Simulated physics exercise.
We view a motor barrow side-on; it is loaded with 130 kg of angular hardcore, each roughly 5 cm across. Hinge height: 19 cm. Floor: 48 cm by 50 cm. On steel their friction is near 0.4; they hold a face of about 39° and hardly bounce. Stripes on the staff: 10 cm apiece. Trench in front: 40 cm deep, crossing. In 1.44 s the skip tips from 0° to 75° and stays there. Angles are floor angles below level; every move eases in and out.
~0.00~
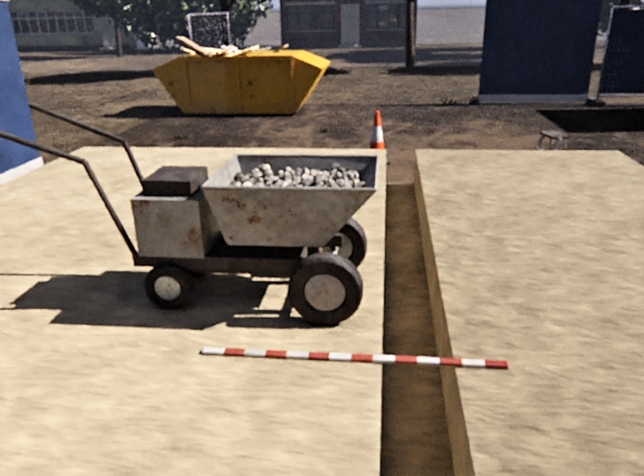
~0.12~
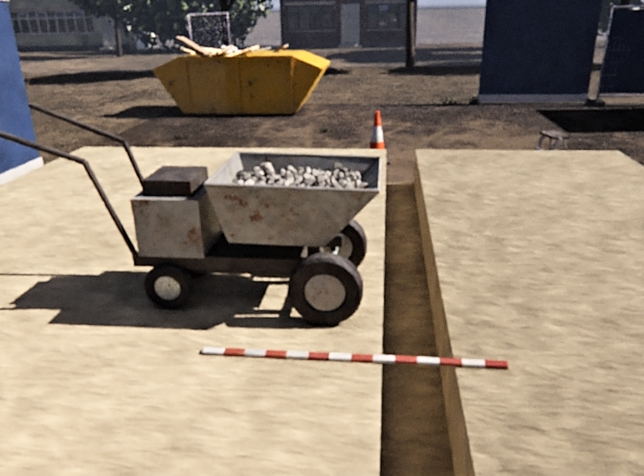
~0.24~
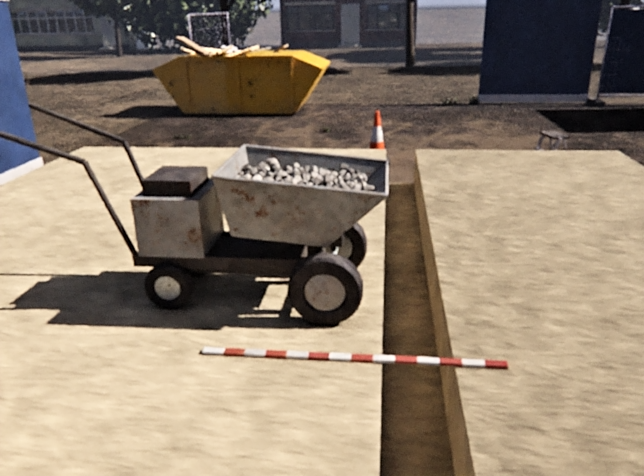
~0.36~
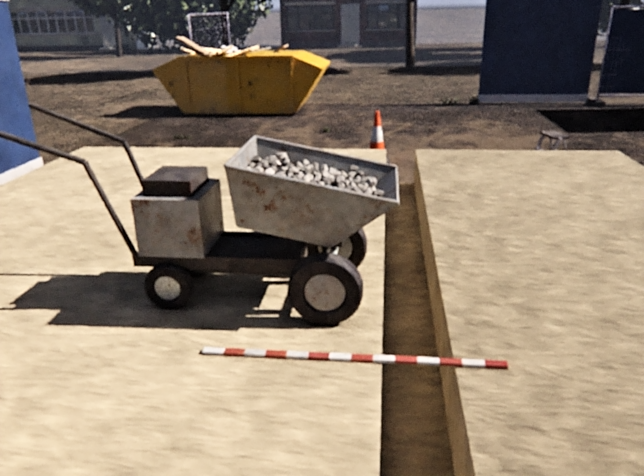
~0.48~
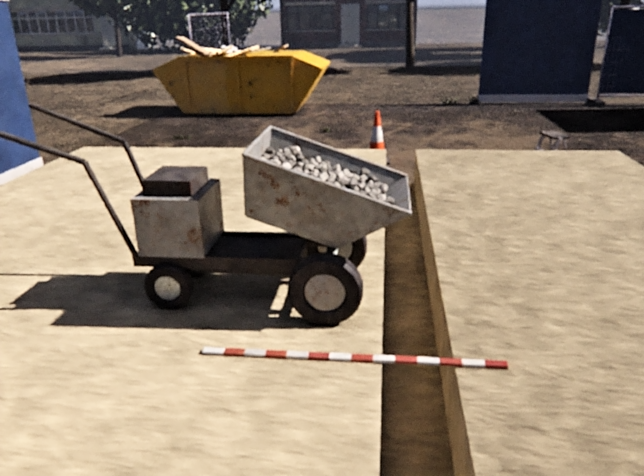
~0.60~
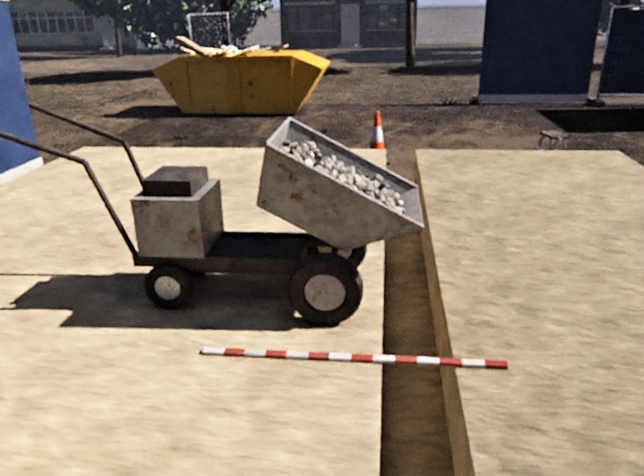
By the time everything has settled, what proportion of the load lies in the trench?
About 7 percent of the load.
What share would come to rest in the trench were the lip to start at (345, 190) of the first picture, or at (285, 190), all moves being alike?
First spot about 80, second spot about 60 per cent.
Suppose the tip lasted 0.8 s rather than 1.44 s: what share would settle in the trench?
It would be near 5 percent.
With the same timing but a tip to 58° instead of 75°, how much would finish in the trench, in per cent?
Expect roughly 5 per cent.
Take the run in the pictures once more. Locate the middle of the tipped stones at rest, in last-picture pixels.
Roughly (477, 298), I'd say.
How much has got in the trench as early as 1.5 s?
Around 0 per cent of it.
After 1.1 s the floor is at 63°; 100 % in the skip; the foremost stones are at (452, 282).
After 1.5 s the floor is at 75°; 74 % in the skip, 2 % in the trench, 24 % past the trench; the foremost stones are at (518, 305).
After 1.9 s the floor is at 75°; 51 % in the skip, 4 % in the trench, 45 % past the trench; the foremost stones are at (554, 290).
After 3.8 s the floor is at 75°; 45 % in the skip, 7 % in the trench, 47 % past the trench; the foremost stones are at (559, 289).
